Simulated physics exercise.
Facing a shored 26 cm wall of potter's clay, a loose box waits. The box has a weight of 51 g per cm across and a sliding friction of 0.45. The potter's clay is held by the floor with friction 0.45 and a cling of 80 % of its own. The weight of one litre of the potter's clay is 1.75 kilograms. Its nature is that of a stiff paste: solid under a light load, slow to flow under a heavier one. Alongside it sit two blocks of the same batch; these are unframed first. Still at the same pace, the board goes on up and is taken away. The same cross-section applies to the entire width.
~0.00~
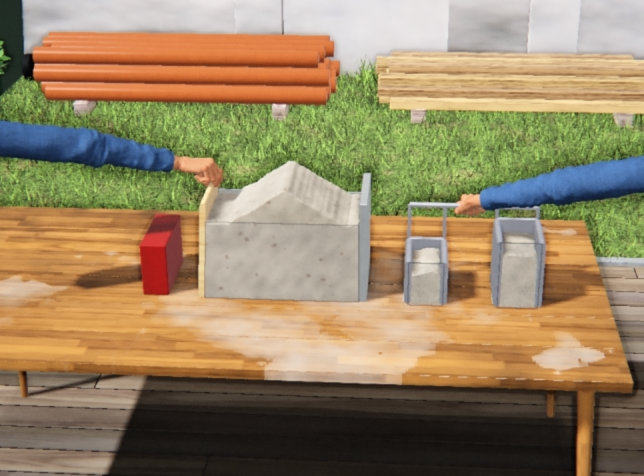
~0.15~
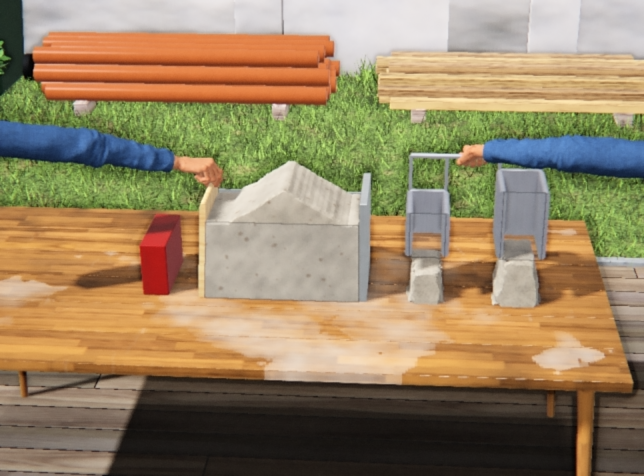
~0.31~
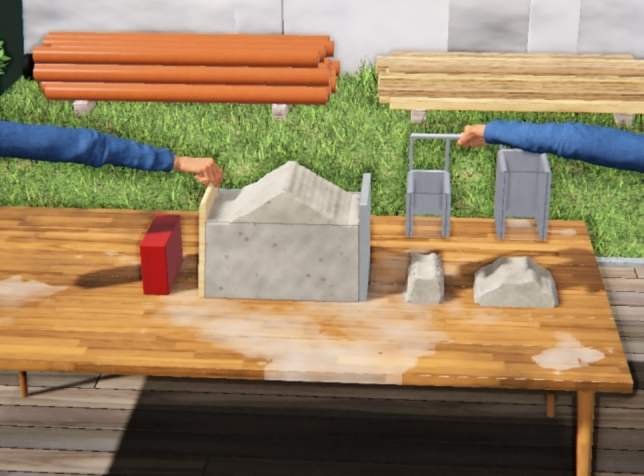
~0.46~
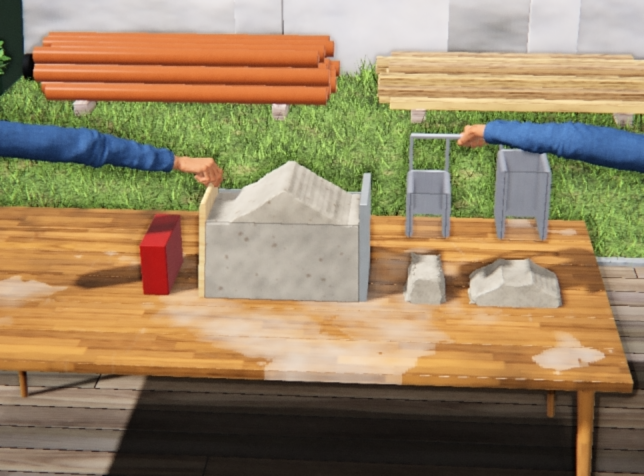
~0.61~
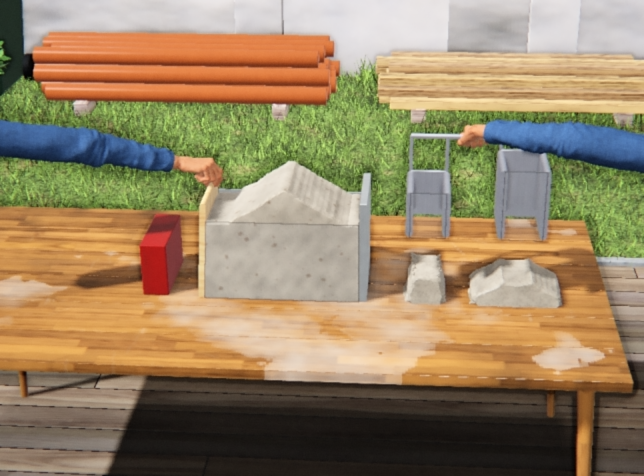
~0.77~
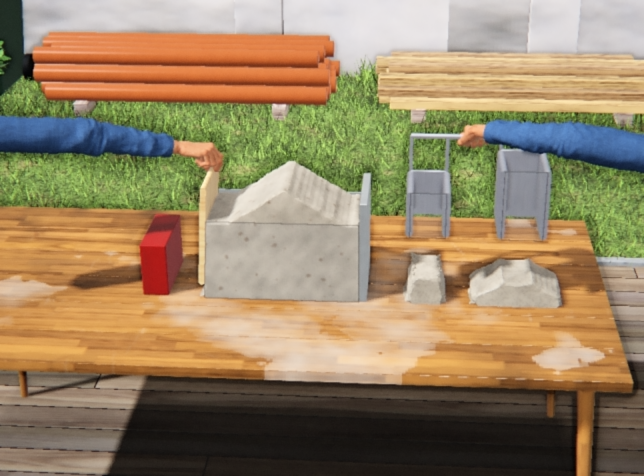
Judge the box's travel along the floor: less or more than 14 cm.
Expect a figure beyond 14 cm.
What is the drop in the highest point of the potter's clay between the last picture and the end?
About 11.5 cm.
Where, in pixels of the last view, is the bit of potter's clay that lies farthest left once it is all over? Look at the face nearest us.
At roughly (71, 284).
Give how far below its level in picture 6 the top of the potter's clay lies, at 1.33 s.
By my estimate, near 9.5 cm.
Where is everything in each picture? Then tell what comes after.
The first frame shows top of the board at (205, 221), not yet moved; top of the potter's clay at (285, 191); blocks stand 12 cm, 18 cm (left to right).
The second frame shows top of the board at (205, 221), not yet moved; top of the potter's clay at (285, 191); blocks stand 11 cm, 16 cm (left to right).
The third frame shows top of the board at (205, 221), not yet moved; top of the potter's clay at (285, 191); blocks stand 10 cm, 9.9 cm (left to right).
The fourth frame shows top of the board at (205, 221), not yet moved; top of the potter's clay at (285, 191); blocks stand 9.8 cm, 8.9 cm (left to right).
The fifth frame shows top of the board at (205, 221), not yet moved; top of the potter's clay at (285, 191); blocks stand 9.8 cm, 8.9 cm (left to right).
The sixth frame shows top of the board at (205, 205), moved 5.2 cm; top of the potter's clay at (285, 191); blocks stand 9.8 cm, 8.9 cm (left to right).
After 1.02 s, the box has not moved.
After 1.33 s, the box has been pushed 14 cm.
After 1.63 s, the box has been pushed 28 cm.
After 1.94 s, the box has been pushed 31 cm.
After 1.99 s, at the end, the box has been pushed 31 cm.
